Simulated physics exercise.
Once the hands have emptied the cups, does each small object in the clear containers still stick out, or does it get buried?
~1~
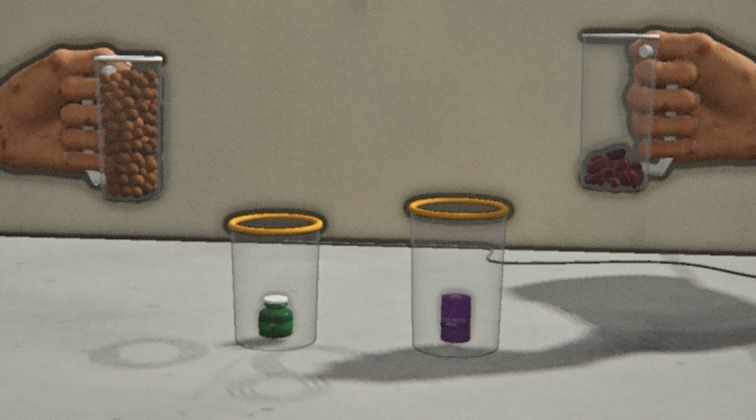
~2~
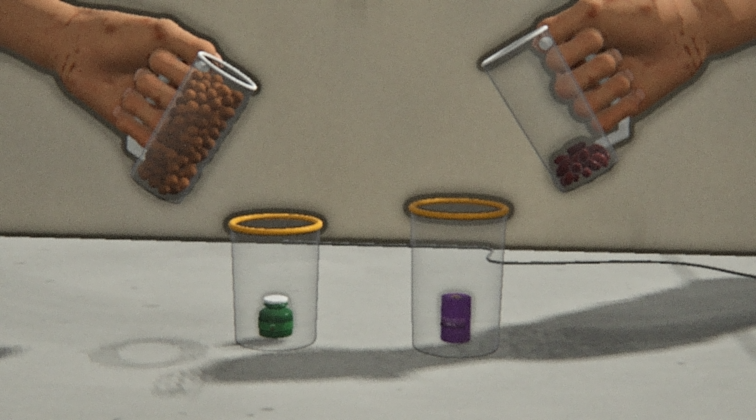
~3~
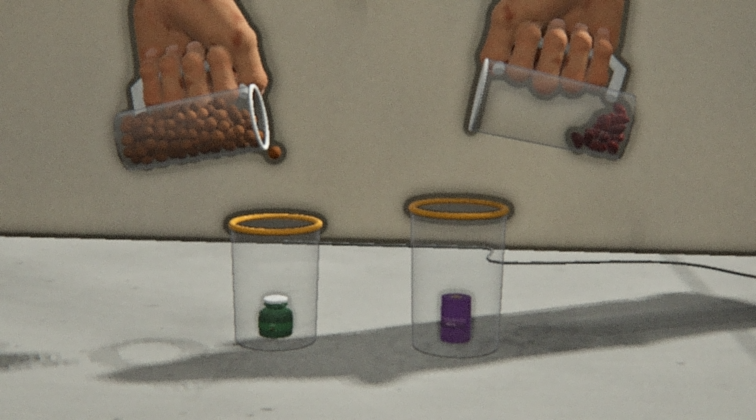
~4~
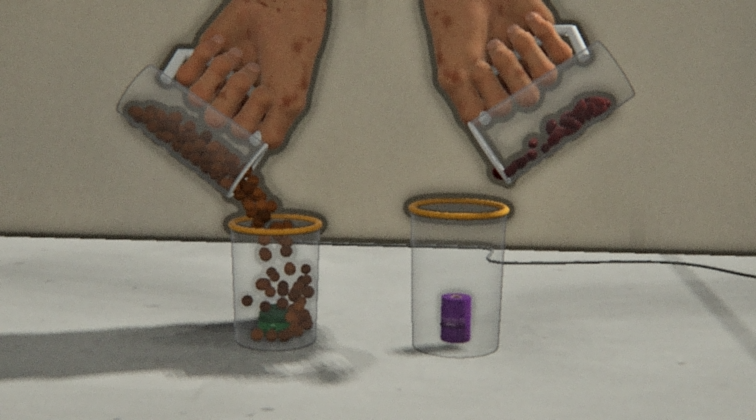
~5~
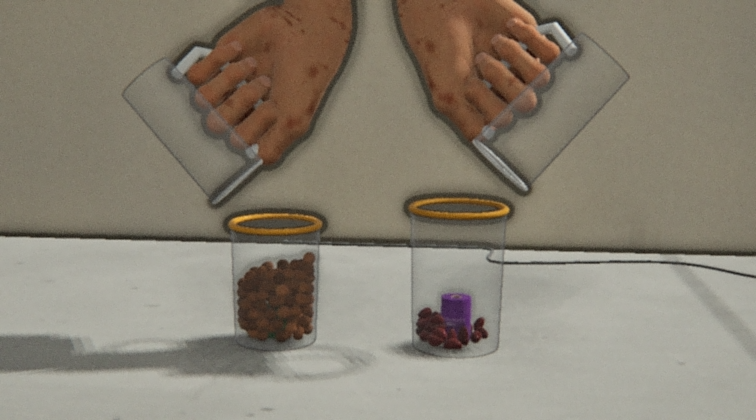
The green jar on the left gets buried under the brown balls. The purple can on the right still sticks out above the dark red beans.
